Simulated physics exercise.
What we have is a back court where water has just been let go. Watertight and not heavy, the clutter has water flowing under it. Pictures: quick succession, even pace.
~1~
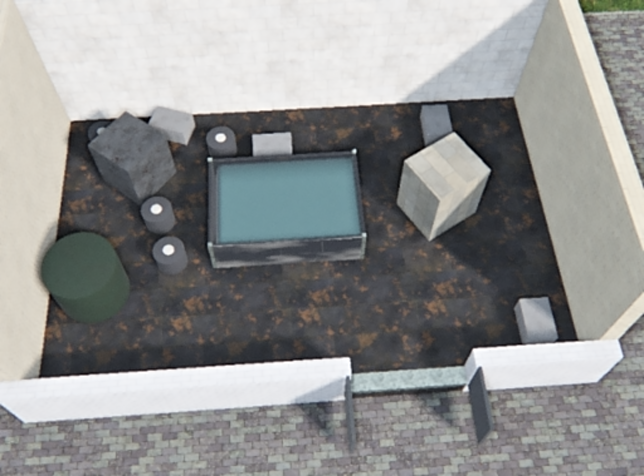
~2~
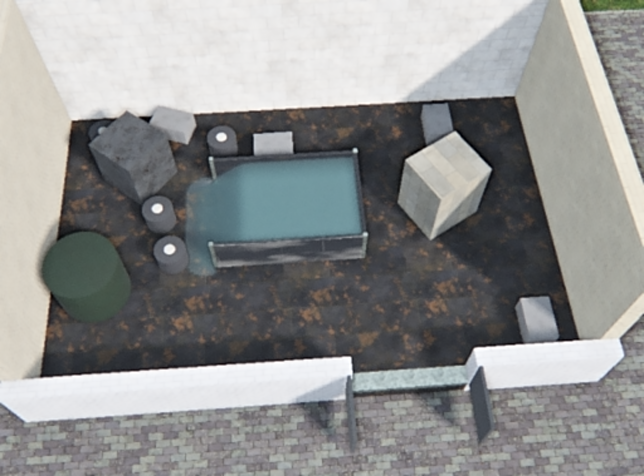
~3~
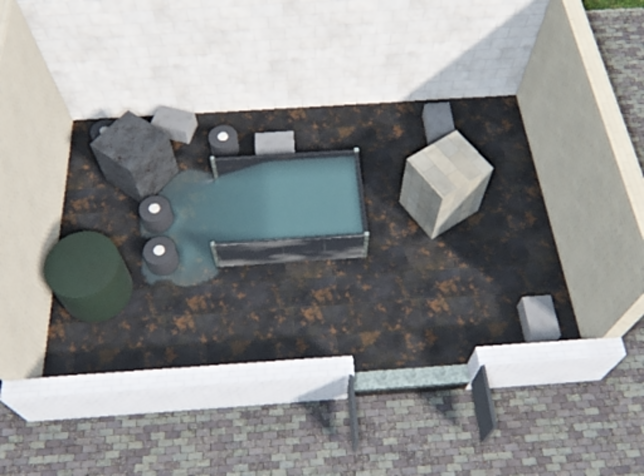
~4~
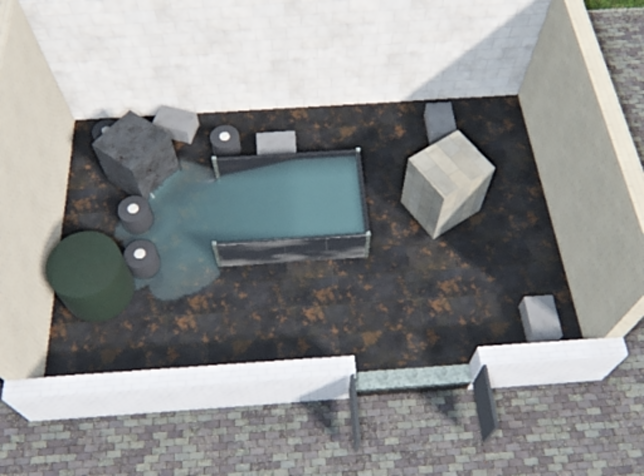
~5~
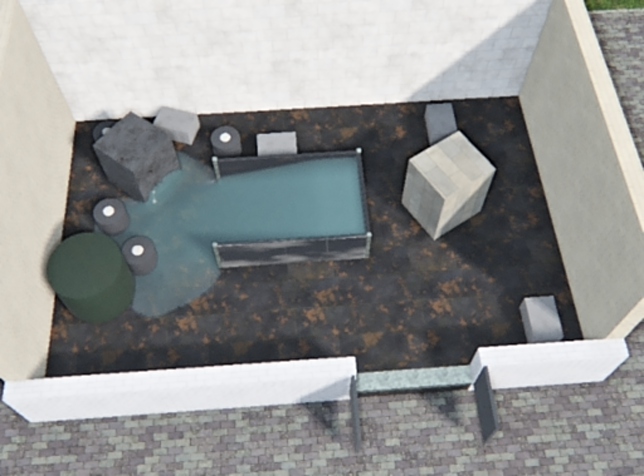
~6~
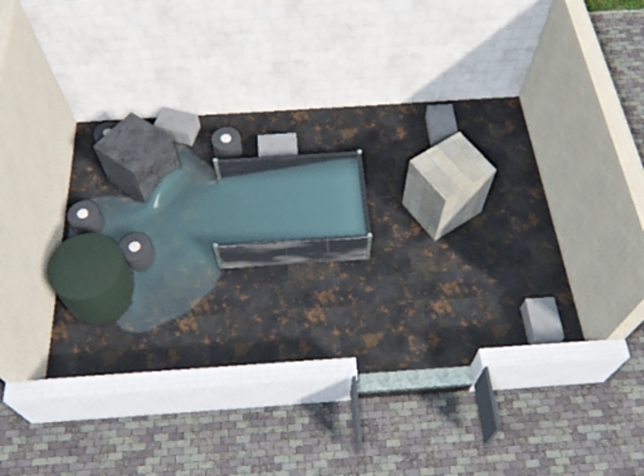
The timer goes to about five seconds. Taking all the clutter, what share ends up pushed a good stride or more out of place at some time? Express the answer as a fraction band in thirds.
Fraction band: 2/3 or more.
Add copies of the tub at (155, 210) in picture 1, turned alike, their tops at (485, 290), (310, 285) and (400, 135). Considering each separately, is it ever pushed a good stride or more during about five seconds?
One after the other: Never so far, under that, never so far.
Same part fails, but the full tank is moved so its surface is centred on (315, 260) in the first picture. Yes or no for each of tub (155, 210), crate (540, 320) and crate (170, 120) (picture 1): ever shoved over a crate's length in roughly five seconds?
Lab note - in sequence: Displaced that much; less than that; displaced that much.
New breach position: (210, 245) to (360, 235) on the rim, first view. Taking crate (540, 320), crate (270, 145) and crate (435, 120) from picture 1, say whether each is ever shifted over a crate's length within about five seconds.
Results in order: Cleared that distance / stayed short / stayed short.
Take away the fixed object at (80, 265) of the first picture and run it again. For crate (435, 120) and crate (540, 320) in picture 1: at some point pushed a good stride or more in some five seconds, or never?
Not beyond that, then not beyond that.
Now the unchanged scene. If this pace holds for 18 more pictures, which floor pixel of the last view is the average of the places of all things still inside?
The average lands at about (268, 162).
A moment on, 2 of 8 are well off their spots; 2 afloat.
Next, 2 of 8 are well off their spots; 3 afloat.
Later, 4 of 8 are well off their spots; 4 afloat.
In the end, 6 of 8 are well off their spots, and 6 have been at some point; 6 afloat.
